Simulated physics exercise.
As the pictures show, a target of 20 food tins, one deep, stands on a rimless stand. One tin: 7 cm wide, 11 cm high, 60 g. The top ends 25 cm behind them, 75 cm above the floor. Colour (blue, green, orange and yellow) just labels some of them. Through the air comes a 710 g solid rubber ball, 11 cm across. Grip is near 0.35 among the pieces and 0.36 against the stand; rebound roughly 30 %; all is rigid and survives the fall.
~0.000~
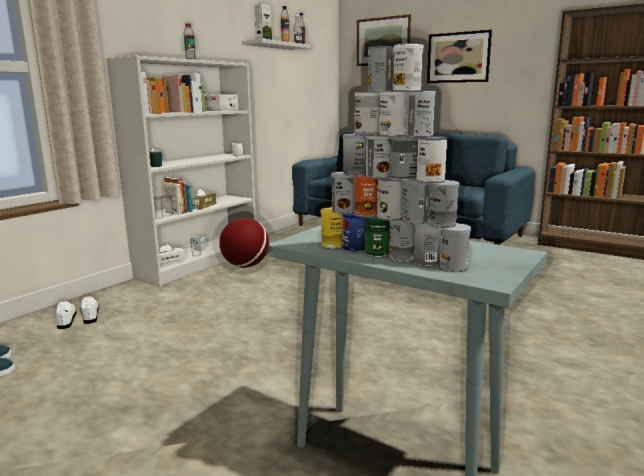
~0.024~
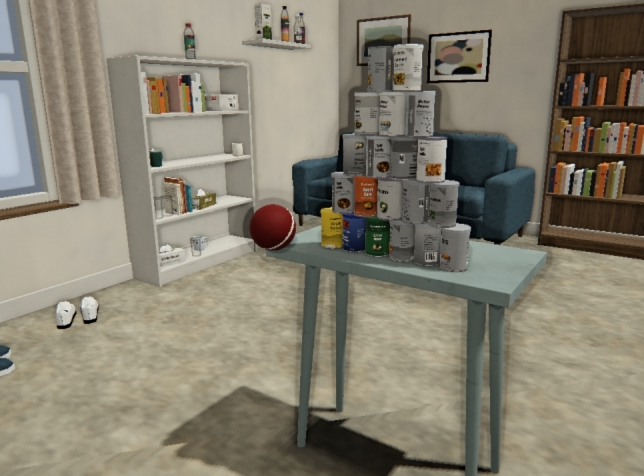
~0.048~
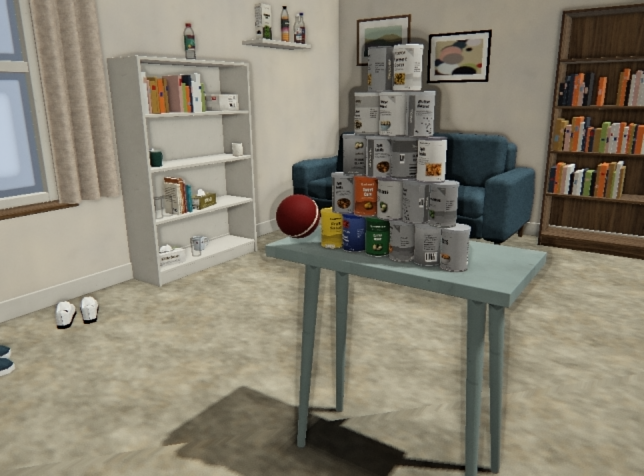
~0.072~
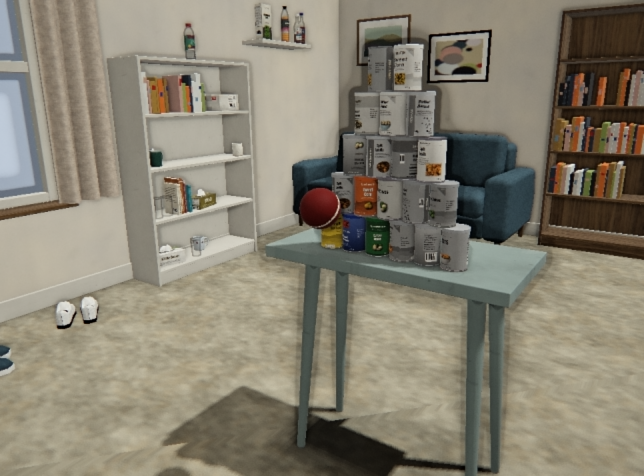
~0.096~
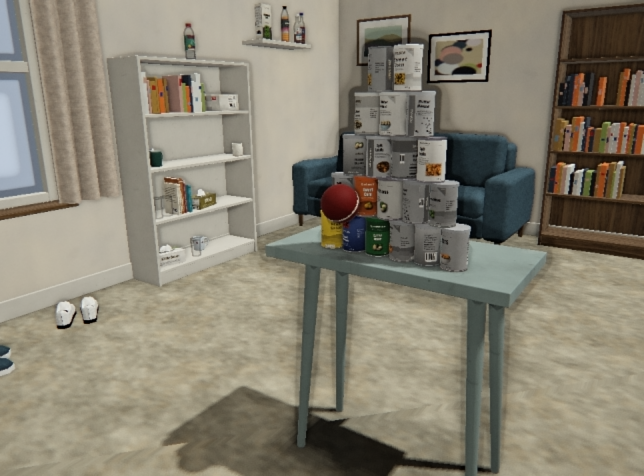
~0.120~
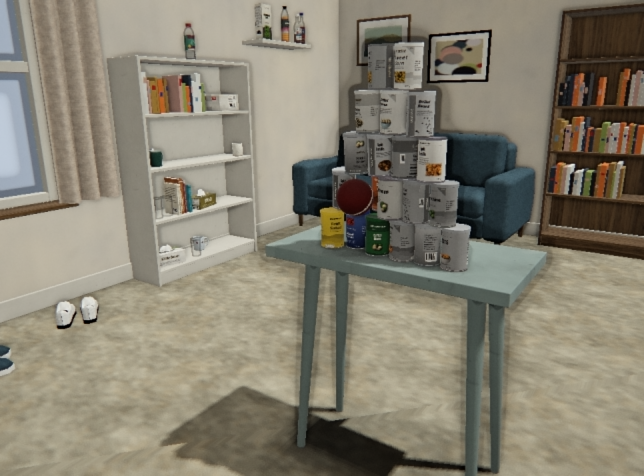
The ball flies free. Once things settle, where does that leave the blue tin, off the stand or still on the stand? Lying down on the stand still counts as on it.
That tin goes over the edge.
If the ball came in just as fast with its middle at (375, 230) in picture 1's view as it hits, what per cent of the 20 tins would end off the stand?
Then 50 per cent.
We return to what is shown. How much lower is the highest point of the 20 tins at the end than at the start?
About 0 cm.
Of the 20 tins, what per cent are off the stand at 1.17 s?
At that moment 25 per cent.
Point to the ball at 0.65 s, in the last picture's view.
Around (498, 310).
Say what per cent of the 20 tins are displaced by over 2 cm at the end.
Shifted: 45 per cent.
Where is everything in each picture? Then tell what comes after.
In the first picture (pixels give the middle of a visible side), ball (244, 243) 42 cm from contact, 4.1 m/s; blue tin (361, 234); orange tin (368, 197); green tin (378, 238); none has stirred.
The second picture shows ball (273, 227) 32 cm from contact, 4.0 m/s; blue tin (361, 234).
The third picture shows ball (298, 217) 23 cm from contact, 4.0 m/s; blue tin (361, 234).
The fourth picture shows ball (320, 209) 13 cm from contact, 4.0 m/s; blue tin (361, 234).
The fifth picture shows ball (340, 204) 36 mm from contact, 4.0 m/s; blue tin (361, 234).
The sixth picture shows ball (355, 198) after contact, 2.8 m/s; blue tin (365, 230) 27 mm from its place; green tin (378, 238); movement in 6 of them.
After 0.30 s, ball still moving; none of the 20 tins off the stand, 9 disturbed; blue tin 46° from how it stood; orange tin 19° from how it stood, 13 cm lower.
After 0.65 s, ball still moving; 3 of the 20 tins off the stand; blue tin 31° from how it stood, 71 cm lower; orange tin on its side.
After 1.17 s, ball still moving; 5 of the 20 tins off the stand; blue tin on its side; orange tin on its side.
In the end (2.2 s), ball rolling away; 5 of the 20 tins off the stand; blue tin on its side; orange tin on its side; green tin unmoved. From the last view, middles, blue tin near (335, 226).
